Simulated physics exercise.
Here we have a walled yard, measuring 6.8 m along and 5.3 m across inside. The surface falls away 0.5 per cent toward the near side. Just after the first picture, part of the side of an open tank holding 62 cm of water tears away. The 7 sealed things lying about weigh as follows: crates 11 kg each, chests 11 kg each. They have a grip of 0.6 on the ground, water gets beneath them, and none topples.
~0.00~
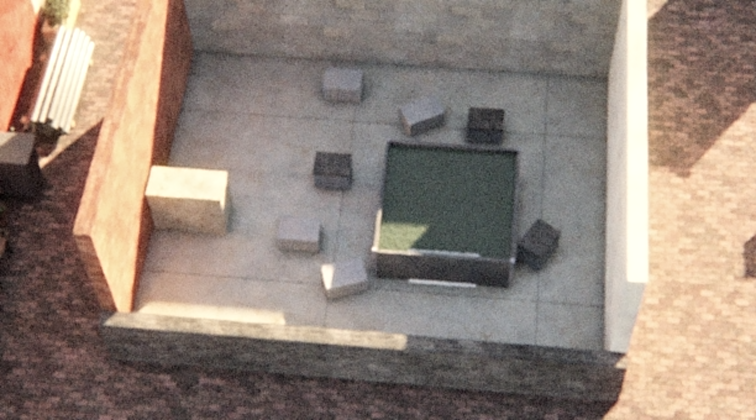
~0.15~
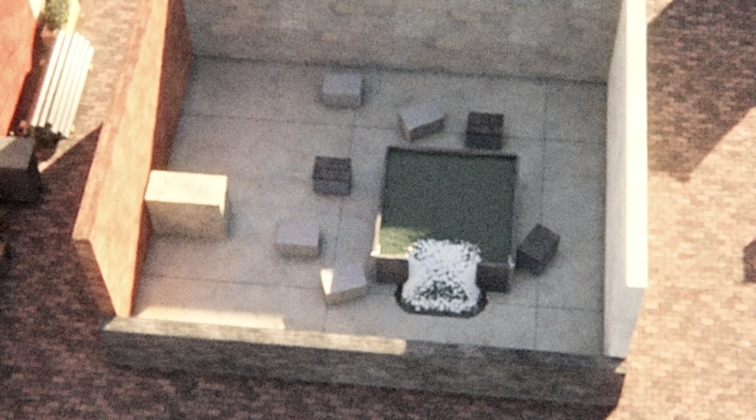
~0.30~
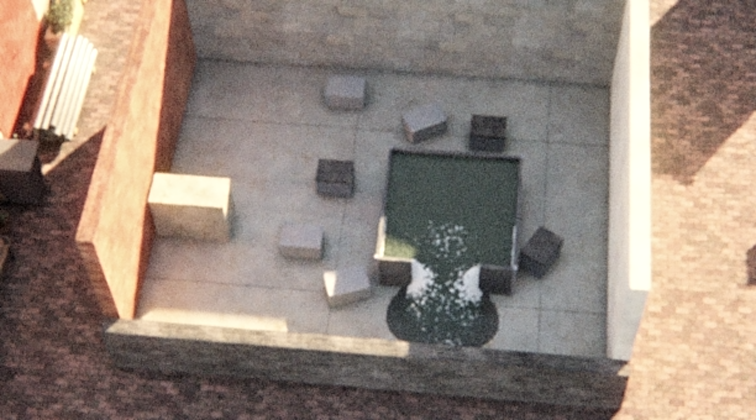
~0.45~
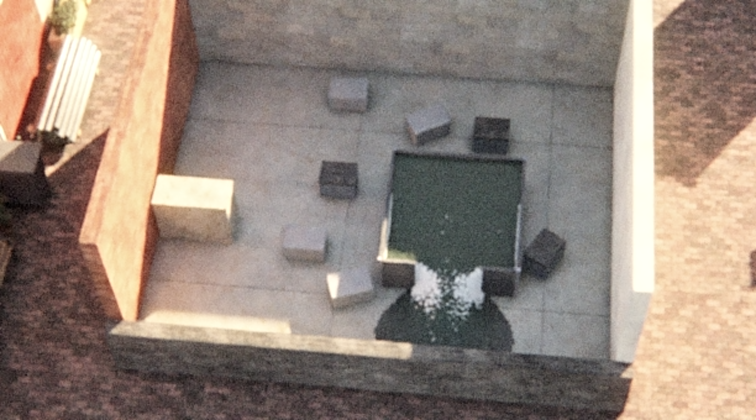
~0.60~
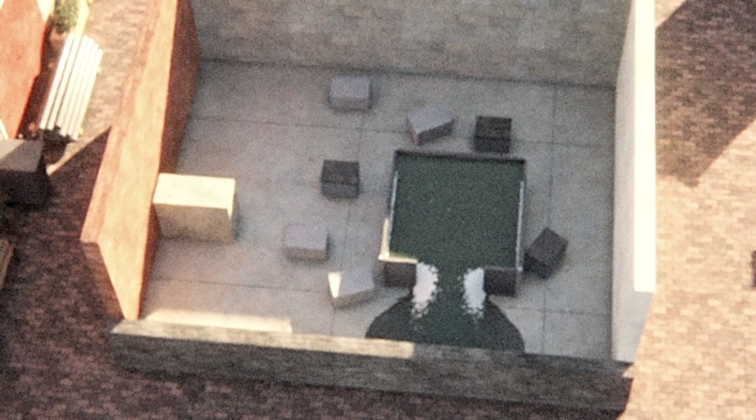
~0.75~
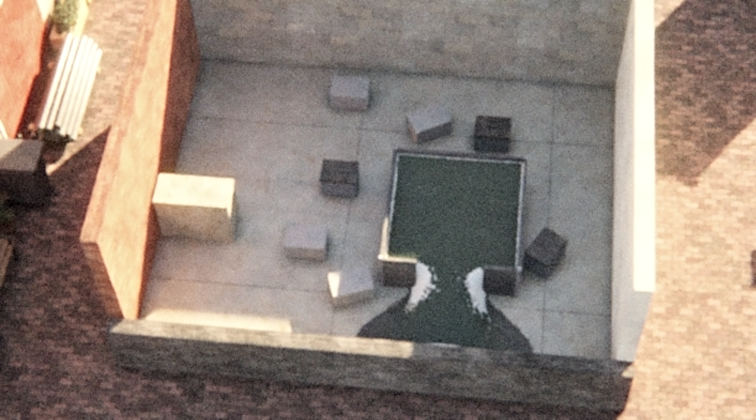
At first, a dark tank of green water stands among scattered grey and dark blocks in a walled yard. Then part of its near side opens and white, foaming water pours out, and a dark pool spreads along the near wall while the blocks stay in place.
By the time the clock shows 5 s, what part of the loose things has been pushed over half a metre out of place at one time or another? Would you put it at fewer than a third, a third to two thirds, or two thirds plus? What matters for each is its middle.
Share: Bottom third.
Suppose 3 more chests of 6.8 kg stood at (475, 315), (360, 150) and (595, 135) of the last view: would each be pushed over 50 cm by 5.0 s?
One after another they come out above it, inside the limit, above it.
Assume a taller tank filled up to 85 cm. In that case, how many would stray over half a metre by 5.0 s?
So the tally would be 3.
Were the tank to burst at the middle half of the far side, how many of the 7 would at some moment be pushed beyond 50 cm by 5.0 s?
You'd get 4 in that case.
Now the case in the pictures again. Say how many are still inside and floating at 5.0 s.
The count is 1.
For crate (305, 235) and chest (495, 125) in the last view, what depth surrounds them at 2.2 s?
Close to 1 and 0 centimetres.
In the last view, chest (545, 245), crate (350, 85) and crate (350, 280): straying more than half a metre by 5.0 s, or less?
Beyond the mark, within the mark, within the mark.
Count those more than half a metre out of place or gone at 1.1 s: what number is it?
Answer: 0.
After 1.1 s 0 of 7 are over 50 cm from their spots; 0 afloat.
After 2.2 s 0 of 7 are over 50 cm from their spots; 0 afloat.
After 3.5 s 0 of 7 are over 50 cm from their spots; 1 afloat.
After 5.0 s 1 of 7 are over 50 cm from their spots, and 1 have been at some point; 1 afloat.
